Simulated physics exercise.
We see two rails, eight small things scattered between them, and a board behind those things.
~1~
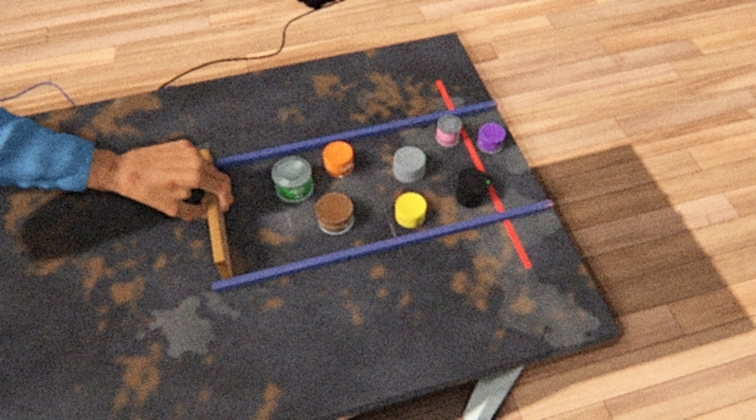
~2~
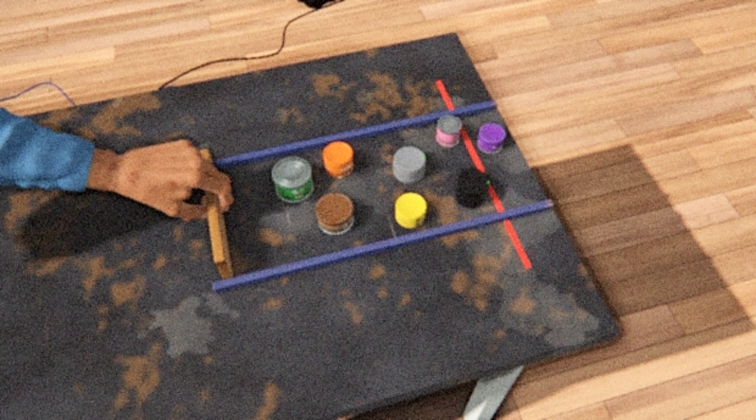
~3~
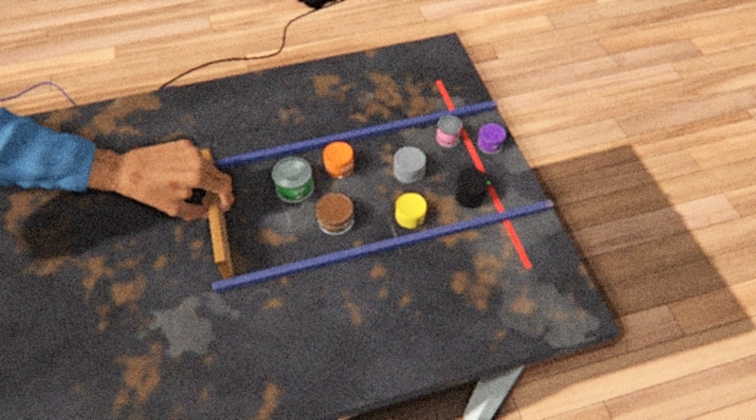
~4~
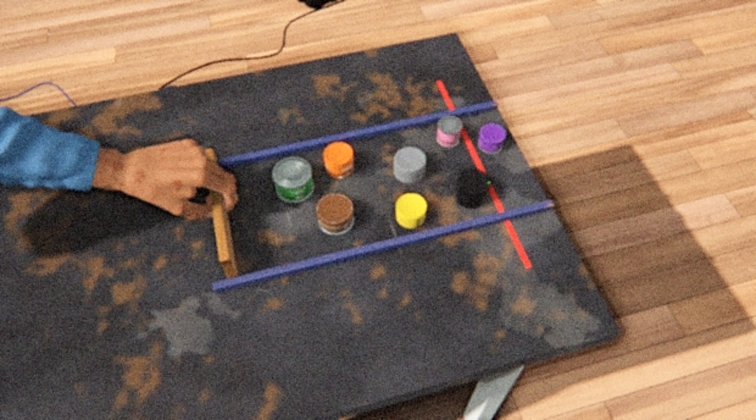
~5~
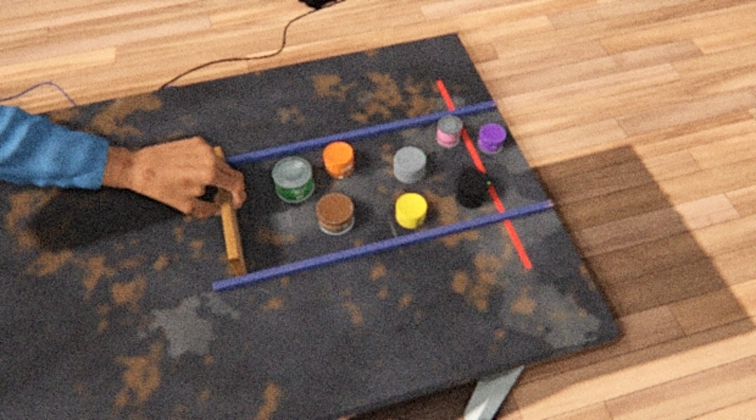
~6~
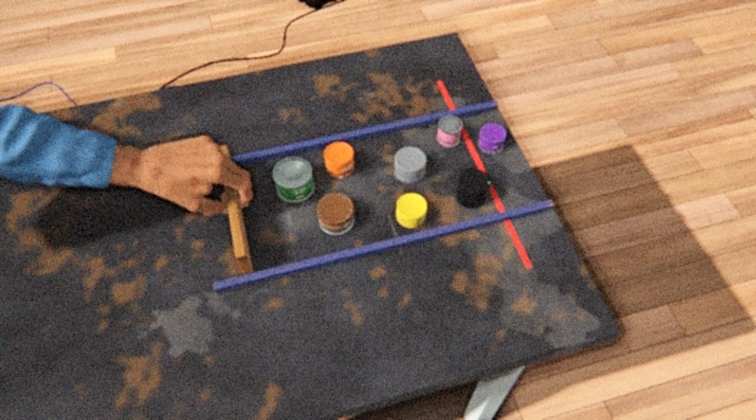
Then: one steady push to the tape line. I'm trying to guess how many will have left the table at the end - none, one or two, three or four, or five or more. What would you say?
I would say one or two.
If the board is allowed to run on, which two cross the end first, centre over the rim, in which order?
Listed earliest first, the purple pot comes before the grey lid.
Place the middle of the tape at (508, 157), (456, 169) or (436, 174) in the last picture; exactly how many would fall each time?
4, 0, 0.
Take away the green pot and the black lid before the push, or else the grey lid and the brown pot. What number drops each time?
The first try gives 0, the second gives 0.
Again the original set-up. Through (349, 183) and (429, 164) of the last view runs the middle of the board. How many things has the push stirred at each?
The count reaches 3 first and 7 second.
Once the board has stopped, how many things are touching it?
Well, it touches 4.
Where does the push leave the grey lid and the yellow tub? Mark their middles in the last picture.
The first ends close to (523, 150), the second close to (513, 196).
Soon after, none off yet; purple pot at rest near (492, 139); pink pot at rest near (449, 132); black lid at rest near (473, 189).
At rest, the number that fall off is one or two; fallen, purple pot.
